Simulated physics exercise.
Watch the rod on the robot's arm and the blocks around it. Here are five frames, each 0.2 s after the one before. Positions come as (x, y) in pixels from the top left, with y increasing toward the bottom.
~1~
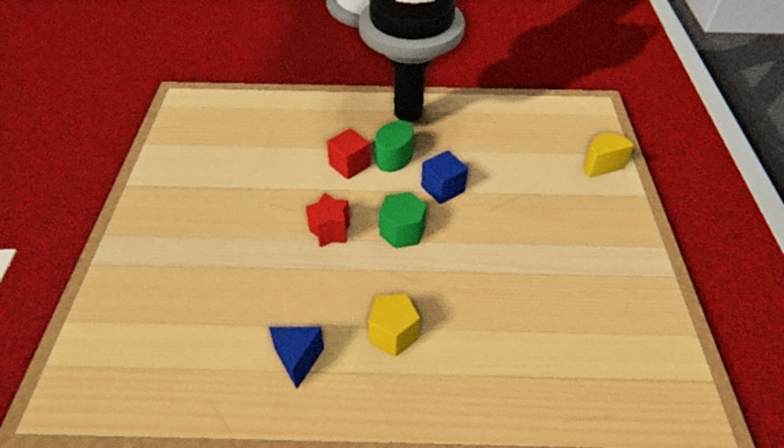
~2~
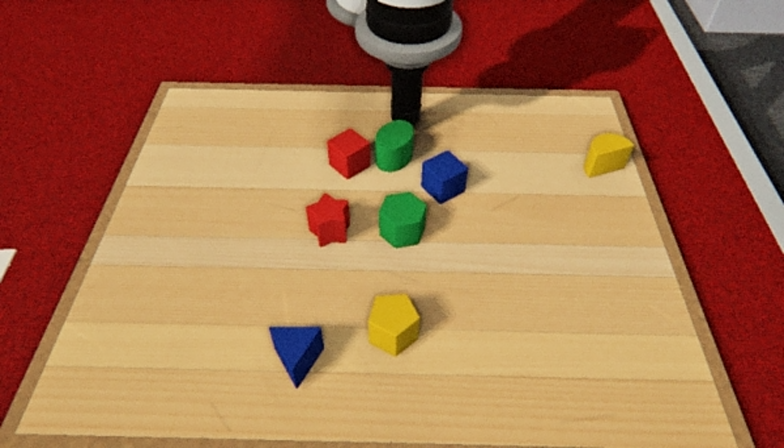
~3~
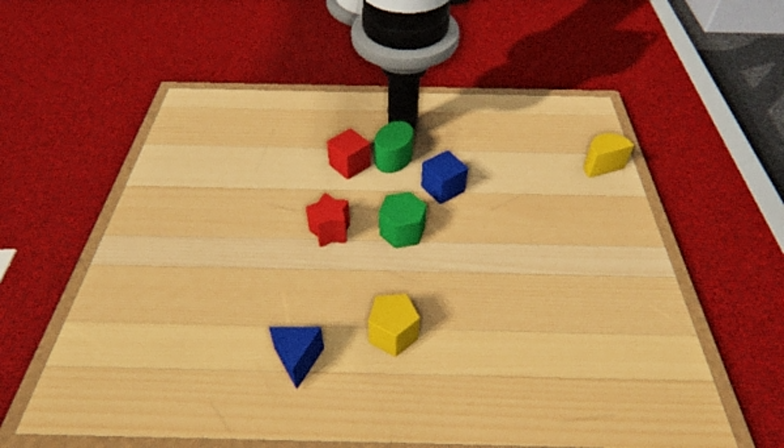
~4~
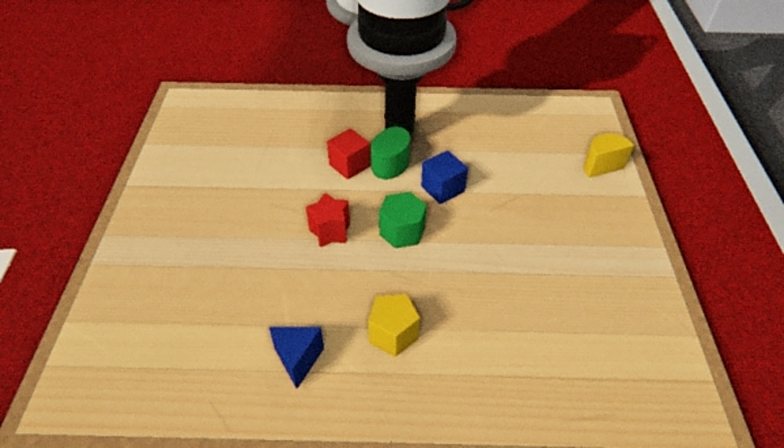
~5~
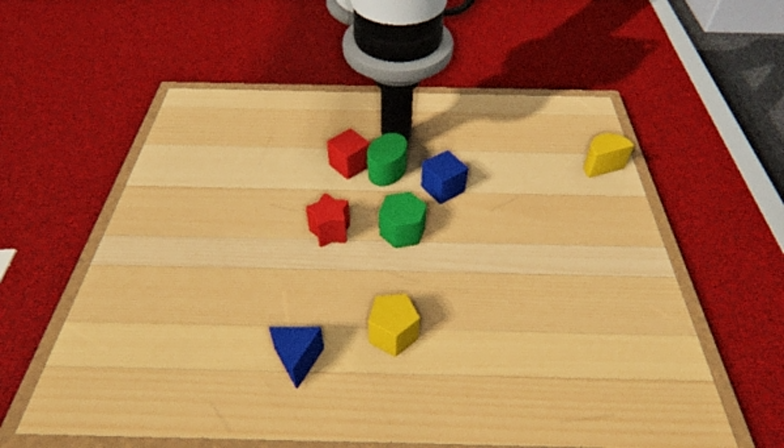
The robot's rod edges toward the viewer and nudges the green oval block slightly forward.
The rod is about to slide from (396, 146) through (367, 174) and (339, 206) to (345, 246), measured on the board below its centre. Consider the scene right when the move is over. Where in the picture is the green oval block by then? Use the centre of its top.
The green oval block ends near (384, 231).
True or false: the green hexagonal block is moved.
Verdict: True.
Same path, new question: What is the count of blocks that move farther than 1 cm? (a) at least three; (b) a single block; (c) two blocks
My pick is a.
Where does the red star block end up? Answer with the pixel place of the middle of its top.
When the path ends, it will be at (317, 243).
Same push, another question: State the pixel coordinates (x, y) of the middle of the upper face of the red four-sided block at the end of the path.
My best guess is (327, 149).
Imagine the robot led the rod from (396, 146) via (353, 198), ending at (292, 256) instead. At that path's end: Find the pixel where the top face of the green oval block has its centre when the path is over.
The middle of its upper face should be somewhere near (363, 217).
The first path, step by step. One third of the way, rod at (366, 164); red four-sided block at (334, 147), turned 50° clockwise; green oval block at (372, 179), turned 40° anticlockwise.
Two thirds of the way, rod at (338, 195); red star block at (325, 214), turned 35° clockwise; red four-sided block at (327, 149), turned 75° clockwise; green oval block at (365, 205), turned 90° anticlockwise; green hexagonal block at (413, 215), turned 15° anticlockwise.
At the end, rod at (344, 236); red star block at (317, 243), turned 90° clockwise; red four-sided block at (327, 149), turned 75° clockwise; green oval block at (384, 231), turned 150° anticlockwise; green hexagonal block at (430, 217), turned 30° anticlockwise.
